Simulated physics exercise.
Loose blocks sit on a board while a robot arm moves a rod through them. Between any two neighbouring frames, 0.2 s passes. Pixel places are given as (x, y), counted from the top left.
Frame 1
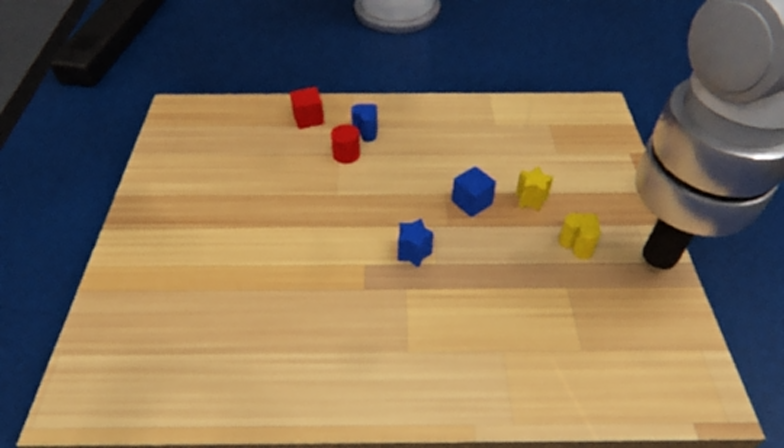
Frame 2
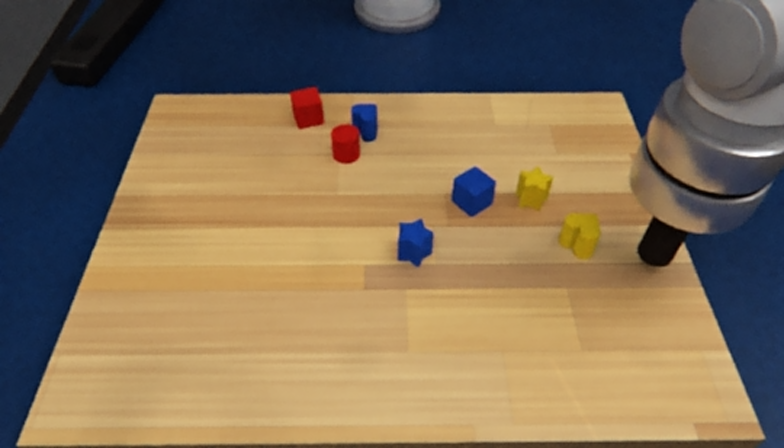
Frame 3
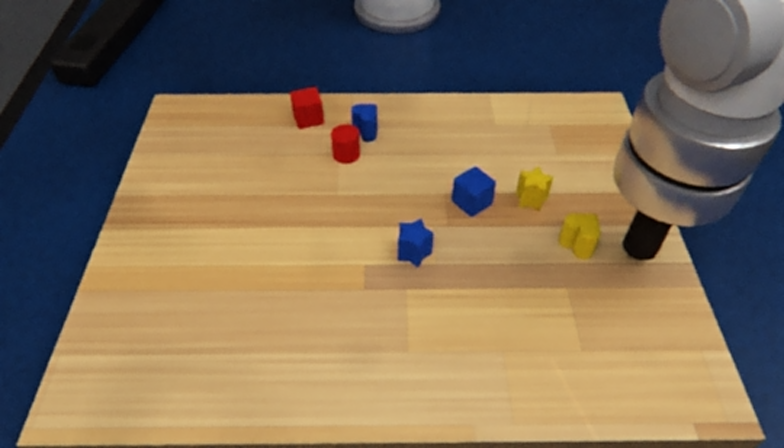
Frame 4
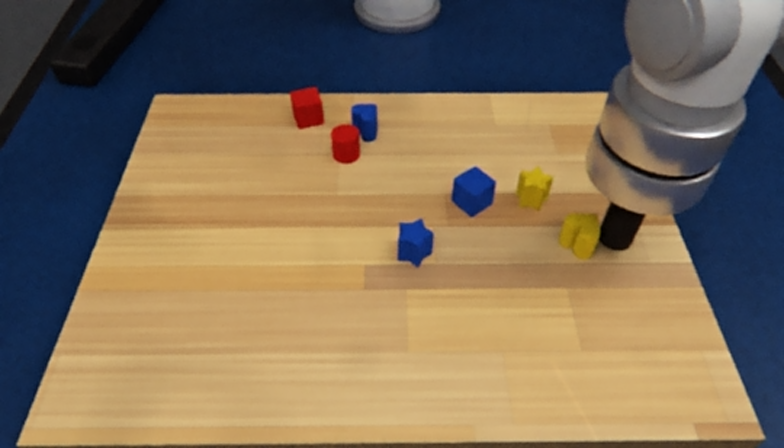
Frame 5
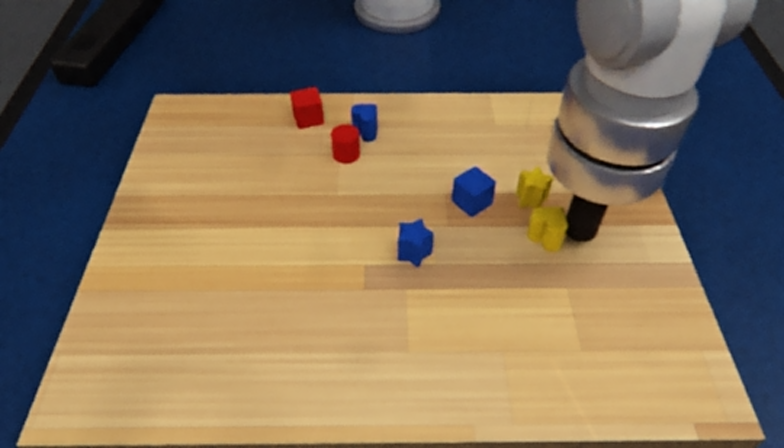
On a light wooden board over a dark blue surface, the view looks down at an angle from a fixed camera. A red cube, a red cylinder and a small blue block sit near the top, a blue star and blue cube near the middle, and two yellow blocks at right. A silver-and-white robot arm moves its black rod leftward, meeting the lower yellow block and pushing it left.
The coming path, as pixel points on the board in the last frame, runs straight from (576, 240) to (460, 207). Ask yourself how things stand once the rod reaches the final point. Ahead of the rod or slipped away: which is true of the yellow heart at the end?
Final position: To the side or behind.
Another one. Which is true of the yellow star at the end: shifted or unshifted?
The yellow star will stay where it stands.
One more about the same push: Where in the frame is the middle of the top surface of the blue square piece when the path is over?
It should be at about (442, 166).
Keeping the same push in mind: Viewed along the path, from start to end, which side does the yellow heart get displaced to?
It's pushed left.
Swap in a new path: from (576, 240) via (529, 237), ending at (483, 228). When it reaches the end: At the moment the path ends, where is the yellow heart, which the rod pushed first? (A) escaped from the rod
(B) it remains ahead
Choice B: It remains ahead.
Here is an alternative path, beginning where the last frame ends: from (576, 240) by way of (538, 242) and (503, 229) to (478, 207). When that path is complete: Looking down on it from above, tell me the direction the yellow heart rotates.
From above, counter-clockwise.
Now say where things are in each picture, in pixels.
In the first picture, rod tip at (660, 256); block tops, blue square piece at (475, 180); yellow star at (536, 178); yellow heart at (585, 223).
In the second picture, rod at (655, 254); blocks unchanged.
In the third picture, rod at (640, 247); blocks unchanged.
In the fourth picture, rod at (615, 238); blocks unchanged.
In the fifth picture, rod at (580, 230); blue square piece at (475, 180); yellow star at (536, 178); yellow heart at (552, 217).
On the path given first. One third of the way, rod at (539, 218); yellow heart at (510, 207).
Two thirds of the way, rod at (499, 206); blue square piece at (472, 179), turned 15° clockwise; yellow heart at (473, 203), turned 20° anticlockwise.
At the end, rod at (462, 196); blue square piece at (442, 166), turned 20° clockwise; yellow star in place; yellow heart at (447, 203), turned 60° anticlockwise.
